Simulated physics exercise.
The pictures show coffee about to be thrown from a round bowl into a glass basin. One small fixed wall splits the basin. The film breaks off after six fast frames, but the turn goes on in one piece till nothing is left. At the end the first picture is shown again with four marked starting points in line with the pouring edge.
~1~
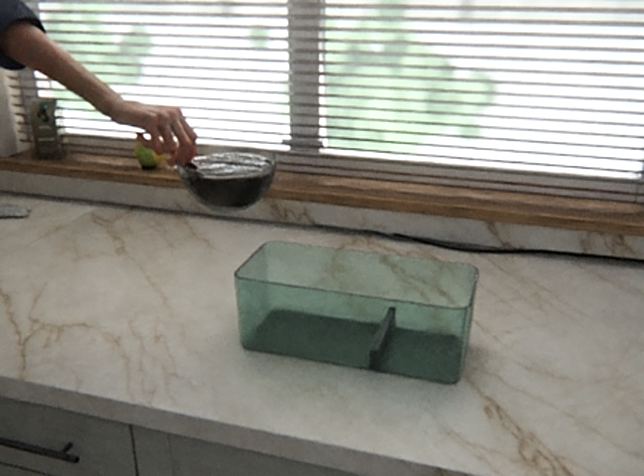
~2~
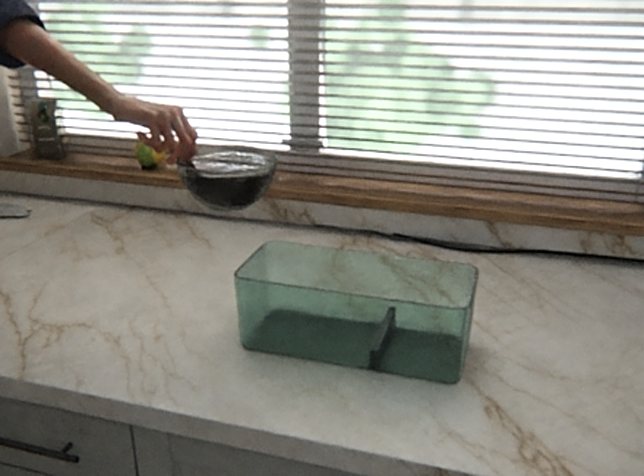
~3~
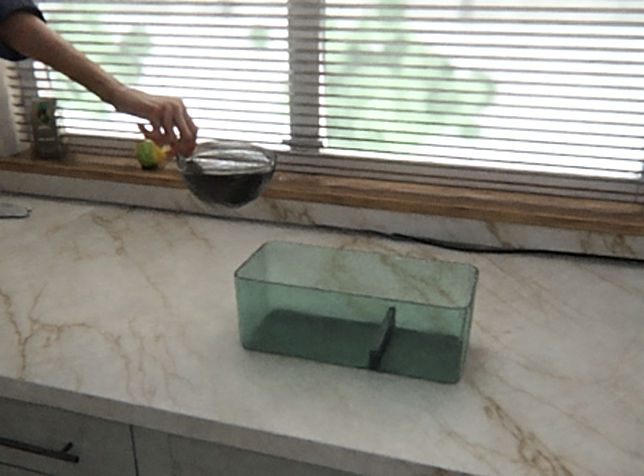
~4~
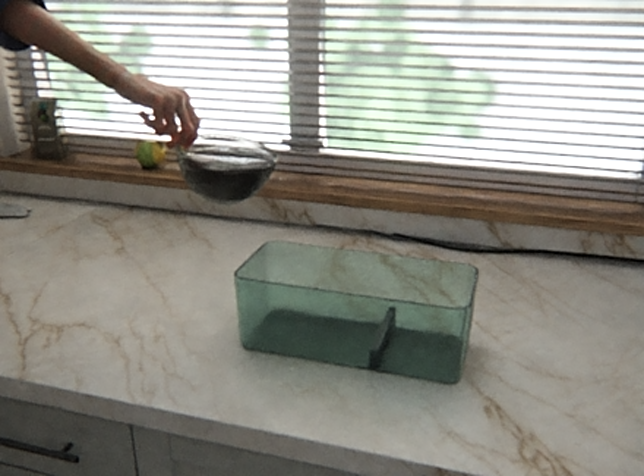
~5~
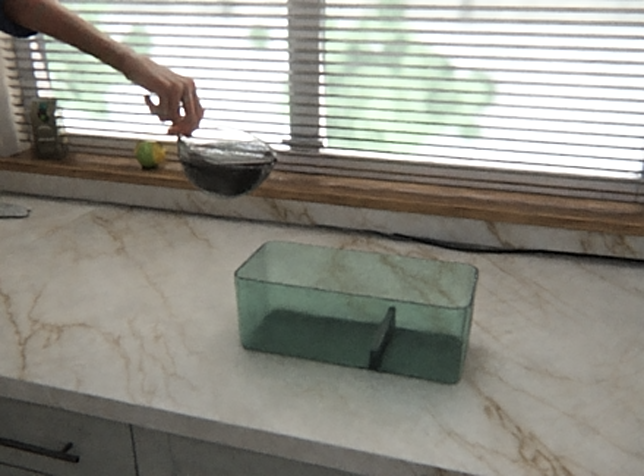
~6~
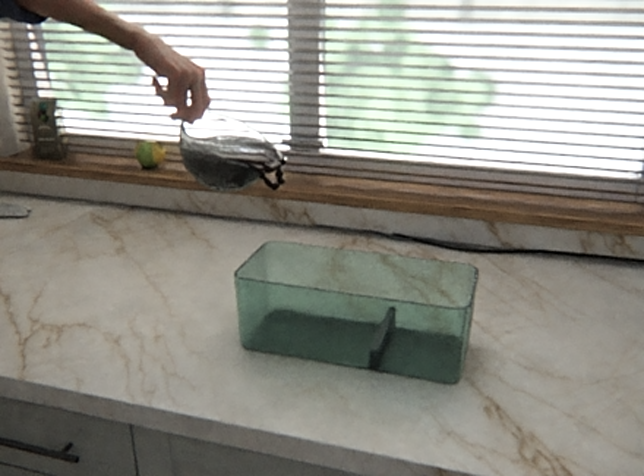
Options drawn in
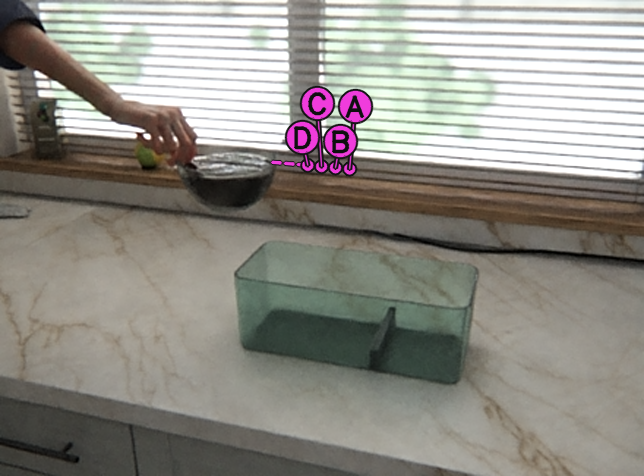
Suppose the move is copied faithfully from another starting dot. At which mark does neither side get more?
Dot D does it best.
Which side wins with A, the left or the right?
The right one.
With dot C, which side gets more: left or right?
The right side.
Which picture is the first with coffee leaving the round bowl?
Picture 5.
In magenta, A at (349, 169); B at (335, 167); C at (321, 166); D at (307, 165).
For dot A, about 17 % ends left of the wall and 82 % right of it.
For dot B, about 17 % ends left of the wall and 82 % right of it.
For dot C, about 27 % ends left of the wall and 71 % right of it.
For dot D, about 46 % ends left of the wall and 53 % right of it.
